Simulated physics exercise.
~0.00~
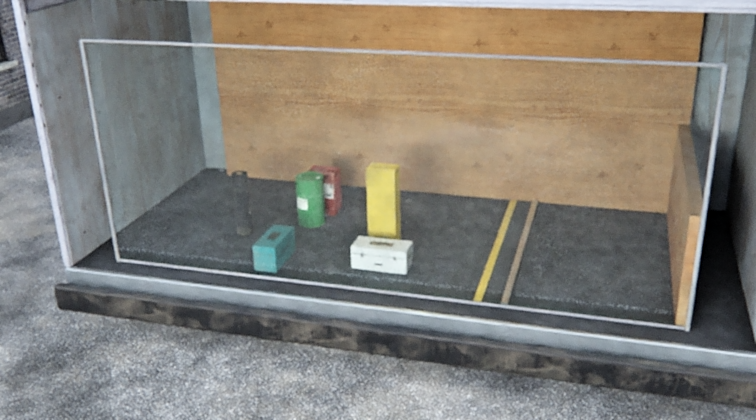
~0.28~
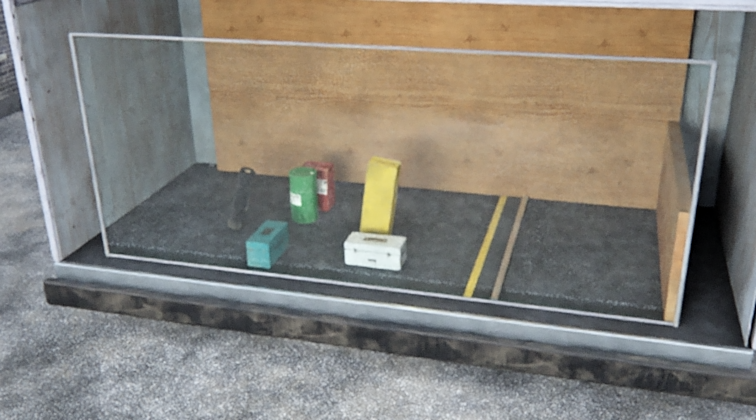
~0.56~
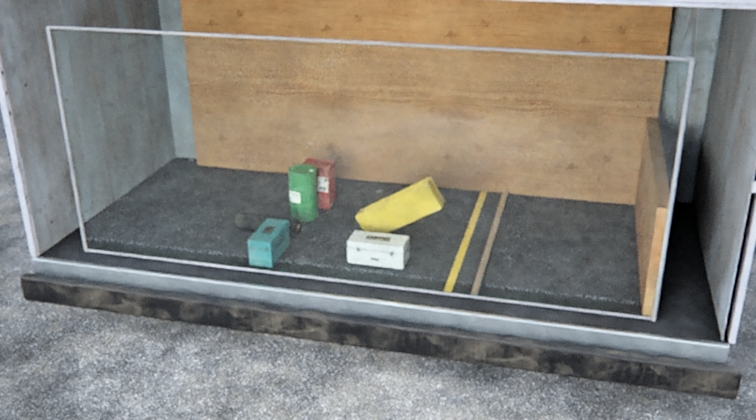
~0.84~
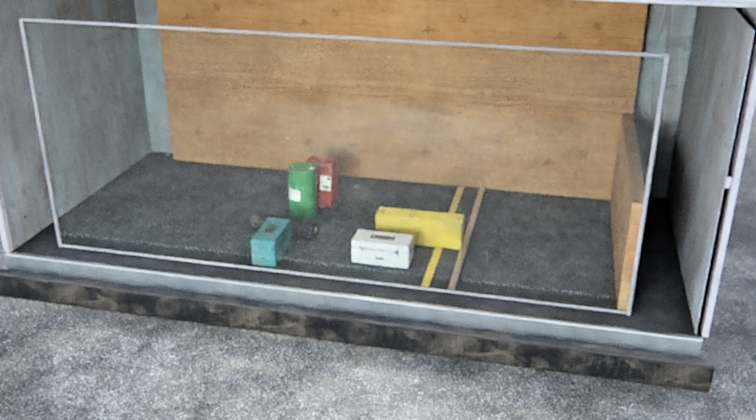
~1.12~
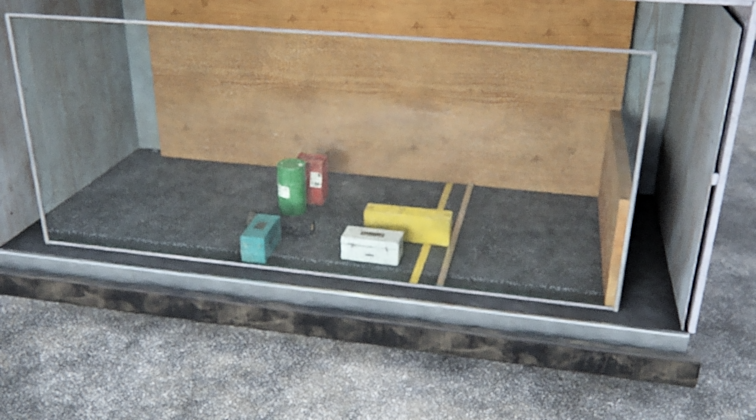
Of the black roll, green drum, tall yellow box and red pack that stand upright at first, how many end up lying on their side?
Two of them end up lying on their side, the black roll and the tall yellow box.
